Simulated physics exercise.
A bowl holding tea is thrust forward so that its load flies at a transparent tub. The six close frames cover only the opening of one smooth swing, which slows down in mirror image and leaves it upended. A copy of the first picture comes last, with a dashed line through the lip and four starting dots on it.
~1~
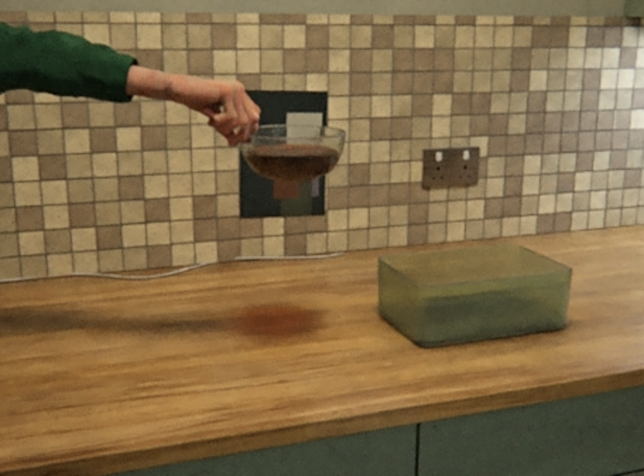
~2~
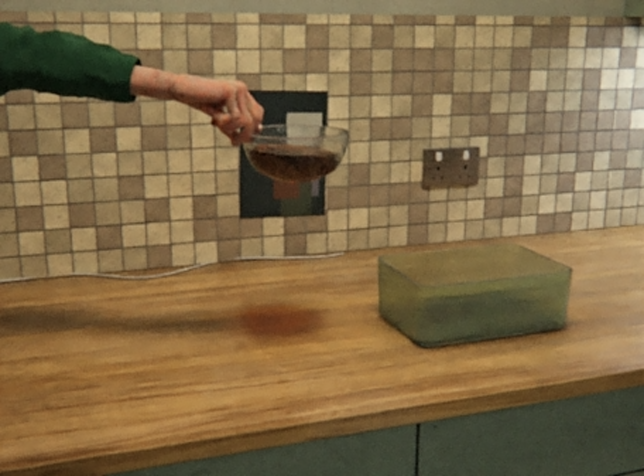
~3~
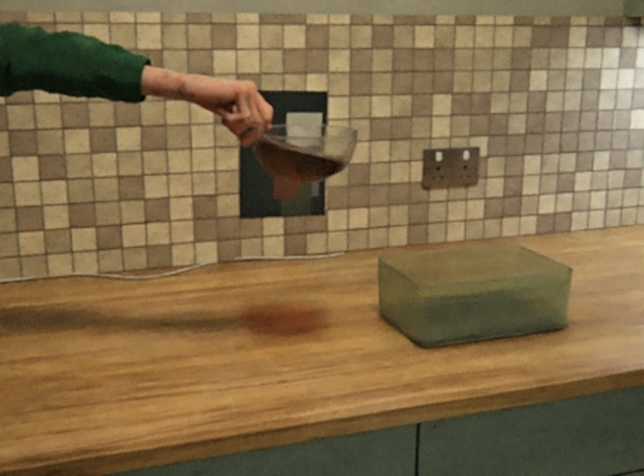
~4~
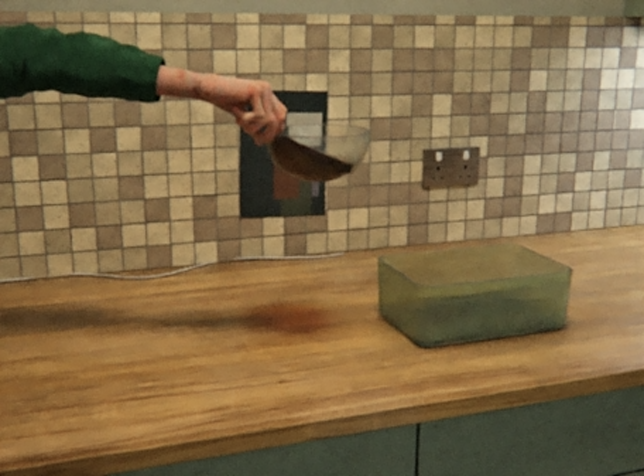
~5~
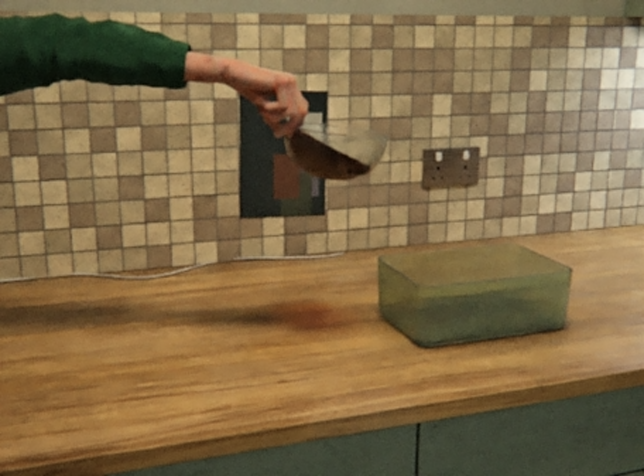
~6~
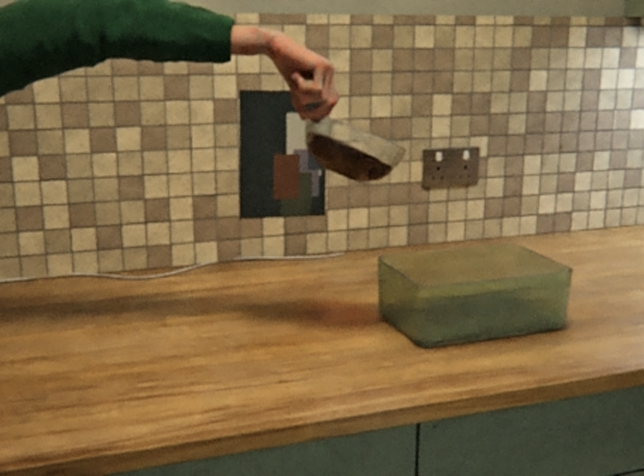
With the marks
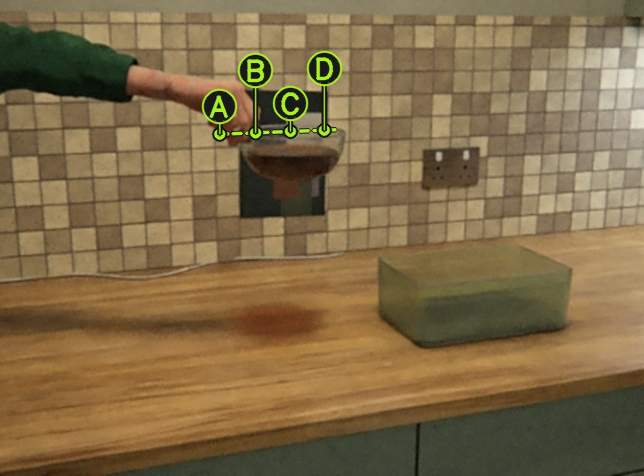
A hand in a green sleeve held a glass bowl of brown tea above a wooden counter, then moved it right toward a clear, greenish tub, tilting the bowl forward as it went.
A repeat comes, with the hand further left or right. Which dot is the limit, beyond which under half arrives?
That is spot B.
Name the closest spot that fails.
It is A.
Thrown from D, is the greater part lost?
No, not at all.
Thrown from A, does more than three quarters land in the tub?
No, less.
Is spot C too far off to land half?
No.
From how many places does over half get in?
Three of the four.
In lime, A at (219, 134); B at (255, 132); C at (290, 131); D at (324, 130).
Choosing A, about 29 % lands in the tub, 66 % falls short and 5 % goes beside or beyond.
Choosing B, about 62 % lands in the tub, 27 % falls short and 10 % goes beside or beyond.
Choosing C, about 78 % lands in the tub, 10 % falls short and 12 % goes beside or beyond.
Choosing D, about 76 % lands in the tub, 5 % falls short and 19 % goes beside or beyond.
